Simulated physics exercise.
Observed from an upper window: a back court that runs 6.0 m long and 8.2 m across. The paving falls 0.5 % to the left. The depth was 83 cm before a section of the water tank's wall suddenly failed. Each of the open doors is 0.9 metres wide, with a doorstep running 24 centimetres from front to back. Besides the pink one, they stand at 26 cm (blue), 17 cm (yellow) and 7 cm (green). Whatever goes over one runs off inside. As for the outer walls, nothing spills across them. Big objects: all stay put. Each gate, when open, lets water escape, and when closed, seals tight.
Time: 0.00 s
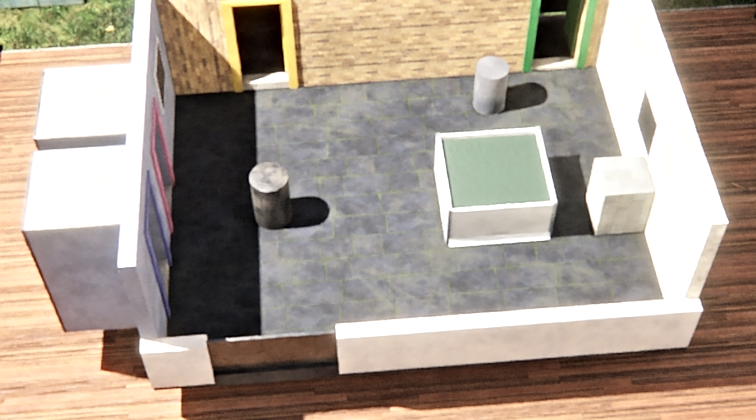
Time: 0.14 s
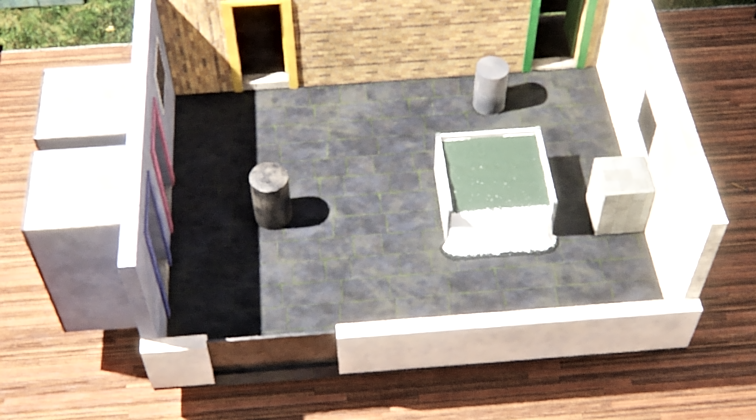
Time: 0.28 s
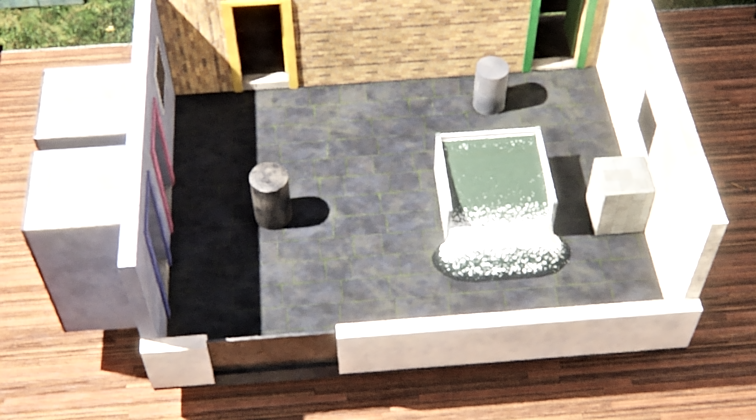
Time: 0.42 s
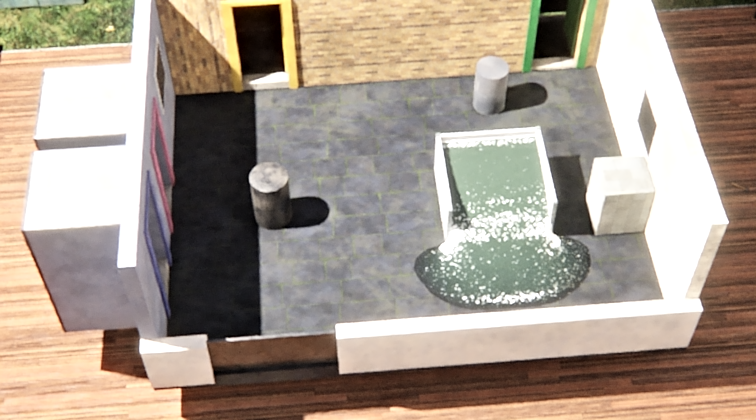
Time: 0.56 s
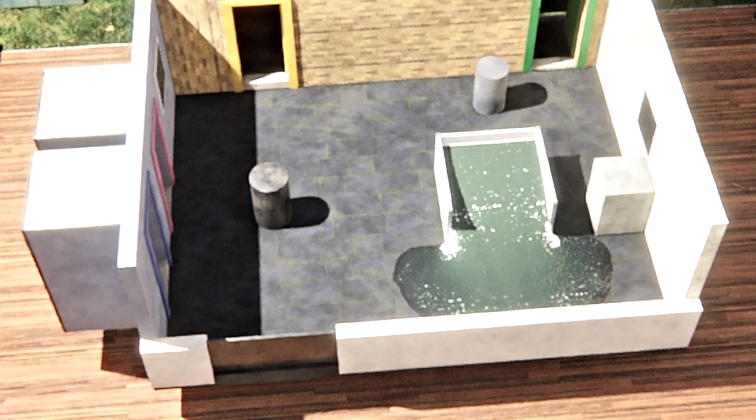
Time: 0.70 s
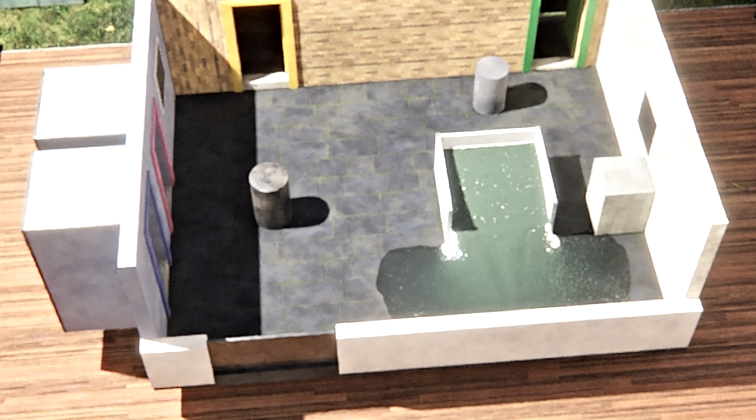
Green water pours from the front of a white tank and spreads across the grey paving.
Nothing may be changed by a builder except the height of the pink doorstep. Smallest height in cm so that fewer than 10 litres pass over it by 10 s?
I would say 7.5 cm.
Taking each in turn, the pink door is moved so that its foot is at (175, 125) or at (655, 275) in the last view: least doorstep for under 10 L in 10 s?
You'd want roughly 8.5 cm there first, then roughly 24 cm.
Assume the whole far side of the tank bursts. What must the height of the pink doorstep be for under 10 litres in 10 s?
Then it needs around 7.5 cm.
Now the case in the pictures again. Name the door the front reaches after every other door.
Last in order comes the yellow door.
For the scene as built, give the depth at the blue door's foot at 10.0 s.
It works out to about 7.0 centimetres deep.
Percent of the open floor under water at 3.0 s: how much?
40 %.
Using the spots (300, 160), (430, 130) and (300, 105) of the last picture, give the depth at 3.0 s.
That's 0, 0 and 0 cm, in the order given.
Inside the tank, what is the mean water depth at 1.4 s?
On average, around 31 cm.
After 1.4 s water covers 20 % of the floor, deepest (50 cm) near (512, 329); it has not reached the pink door.
After 3.0 s water covers 40 % of the floor, deepest (40 cm) near (642, 238); it has not reached the pink door.
After 10.0 s water covers 90 % of the floor, deepest (13 cm) near (175, 110); 5 cm at the pink door, 22 litres in over its 6 cm doorstep.
At the pink door as built, the water arrived by 3.4 s and peaked near 10 cm at 4.6 s.
Run again over the same 10 s with other heights there, 17 litres in over 6.5 cm, 3 litres over 9 cm. The limit of 10 litres is kept from about 7.5 cm up.
